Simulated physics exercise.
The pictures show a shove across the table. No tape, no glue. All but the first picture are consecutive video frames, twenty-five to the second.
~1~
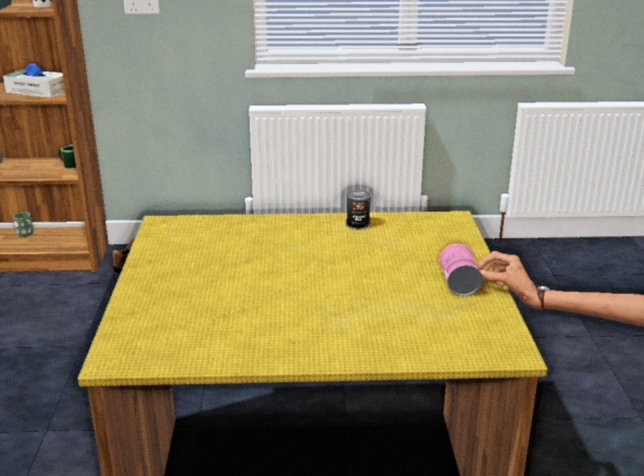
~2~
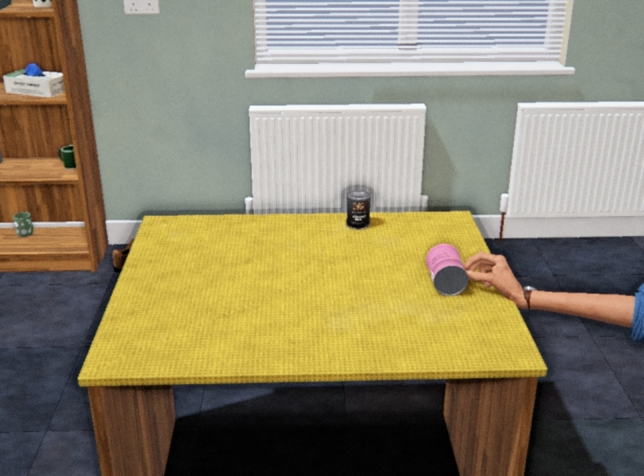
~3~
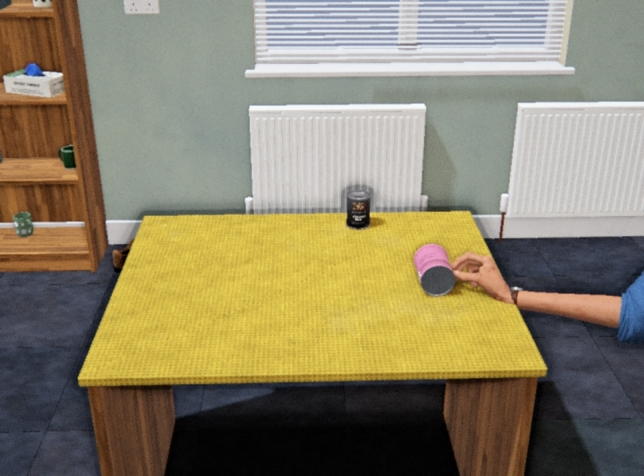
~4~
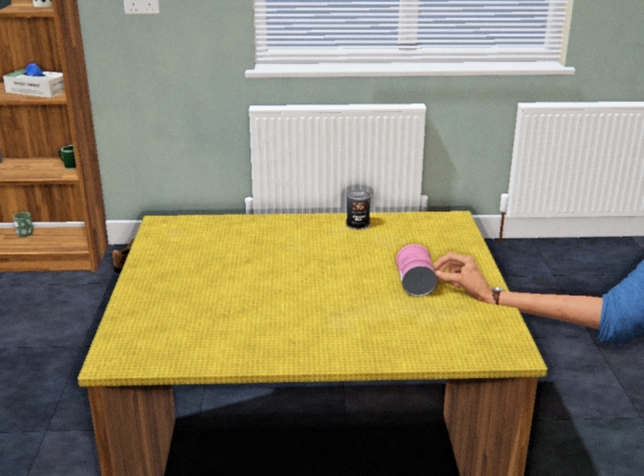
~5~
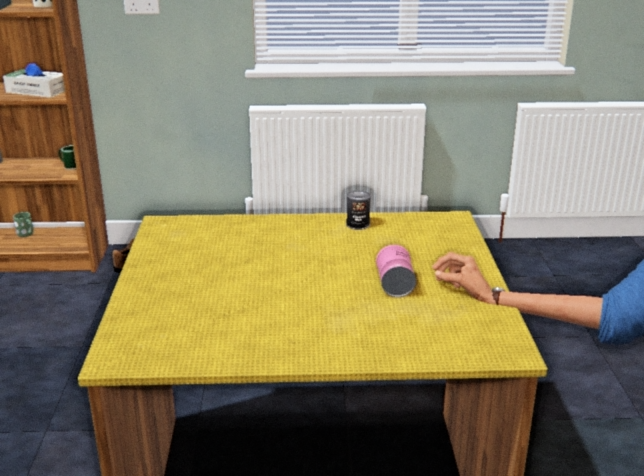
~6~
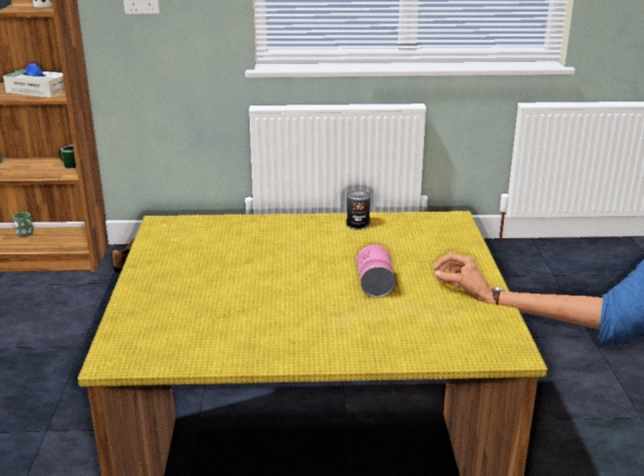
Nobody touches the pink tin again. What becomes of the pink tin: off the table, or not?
The pink tin drops to the floor.
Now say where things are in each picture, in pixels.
In the first frame, under the hand; pink tin (460, 270).
In the second frame, under the hand; pink tin (447, 270).
In the third frame, under the hand; pink tin (434, 270).
In the fourth frame, pink tin (416, 270).
In the fifth frame, pink tin (396, 271) displaced a little.
In the sixth frame, pink tin (376, 271) displaced about its own width.
Then, 0.30 s past the last view, pink tin displaced well along near (235, 273).
Then, 0.60 s past the last view, pink tin displaced well along near (112, 276).
Then, 1.00 s past the last view, pink tin now off the table.
Finally, off the table, pink tin.
